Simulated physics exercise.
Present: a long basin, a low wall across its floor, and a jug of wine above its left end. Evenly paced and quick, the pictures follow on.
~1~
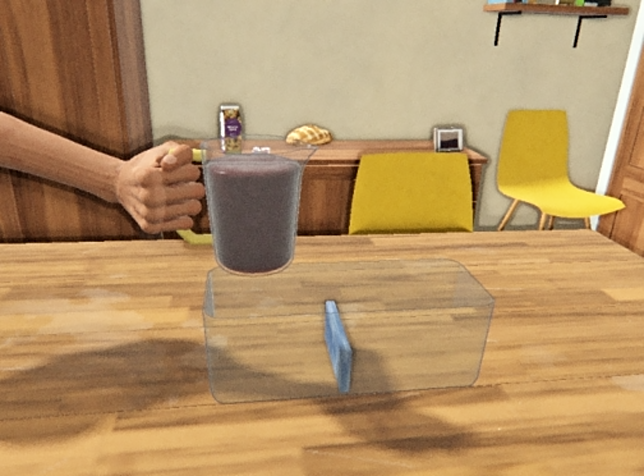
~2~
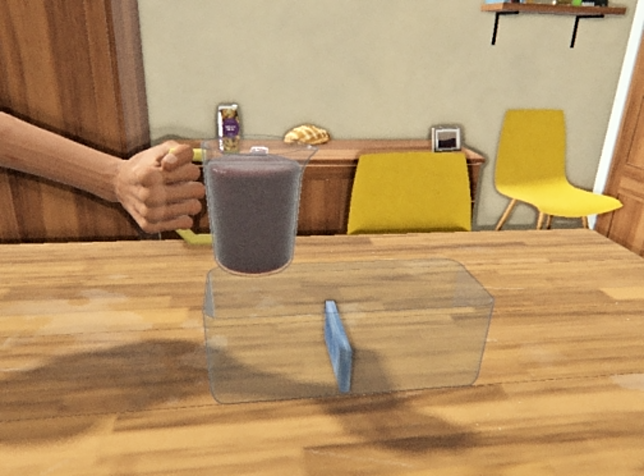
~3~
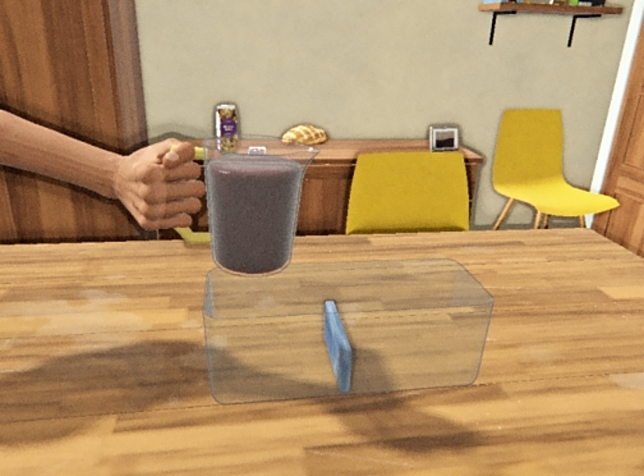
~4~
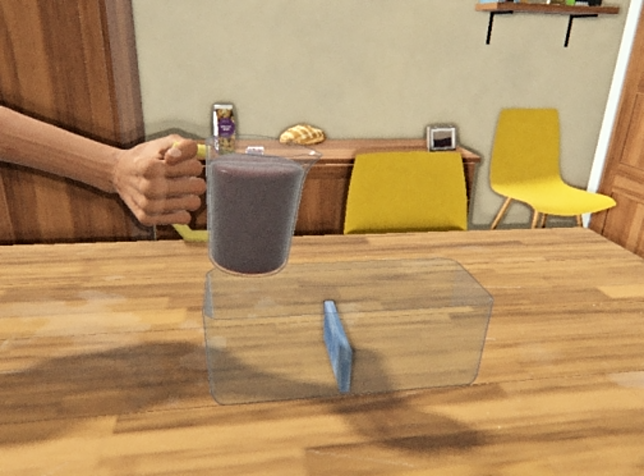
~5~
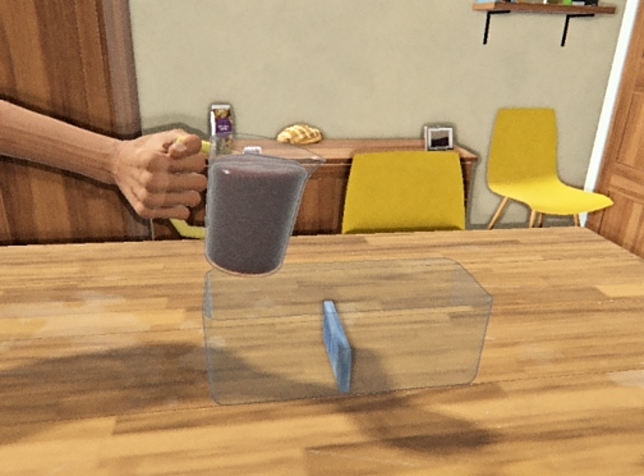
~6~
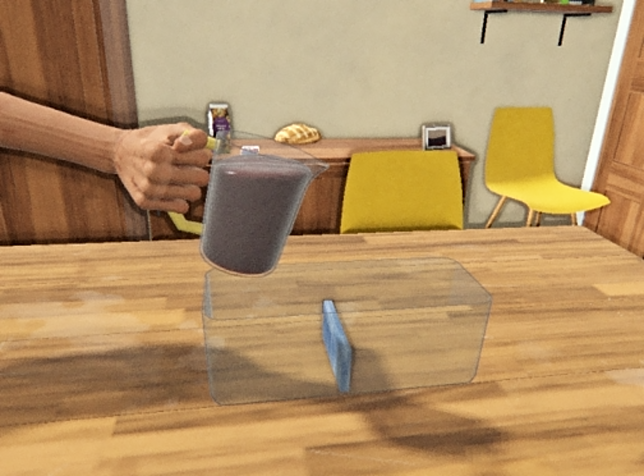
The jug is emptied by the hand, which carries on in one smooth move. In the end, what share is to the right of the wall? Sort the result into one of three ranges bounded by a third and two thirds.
It falls in the top range, above two thirds.
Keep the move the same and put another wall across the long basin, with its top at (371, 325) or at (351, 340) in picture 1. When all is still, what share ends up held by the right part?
With the first placement it is 40 %, with the second 85 %.
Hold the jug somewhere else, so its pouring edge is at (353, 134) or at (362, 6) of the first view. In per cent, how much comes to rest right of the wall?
Start one gives some 100 %, start two some 90 %.
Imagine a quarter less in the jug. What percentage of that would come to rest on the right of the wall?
About 95 %.
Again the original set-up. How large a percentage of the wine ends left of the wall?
It is close to 5 per cent.
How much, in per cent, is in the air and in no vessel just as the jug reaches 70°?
Roughly 15 %.
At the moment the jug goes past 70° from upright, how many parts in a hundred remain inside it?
About 80 %.
A moment on, the tilt is 70° and 80 per cent is still to pour, 0 is left of the wall and 6 right of it.
Next, the tilt is 93° and 38 per cent is still to pour, 1 is left of the wall and 47 right of it.
Then the tilt is 94° and 10 per cent is still to pour, 1 is left of the wall and 85 right of it.
Later the tilt is 94° and 2 per cent is still to pour, 1 is left of the wall and 95 right of it.
At rest 4 per cent lies left of the wall, 96 right of it and 0 outside.
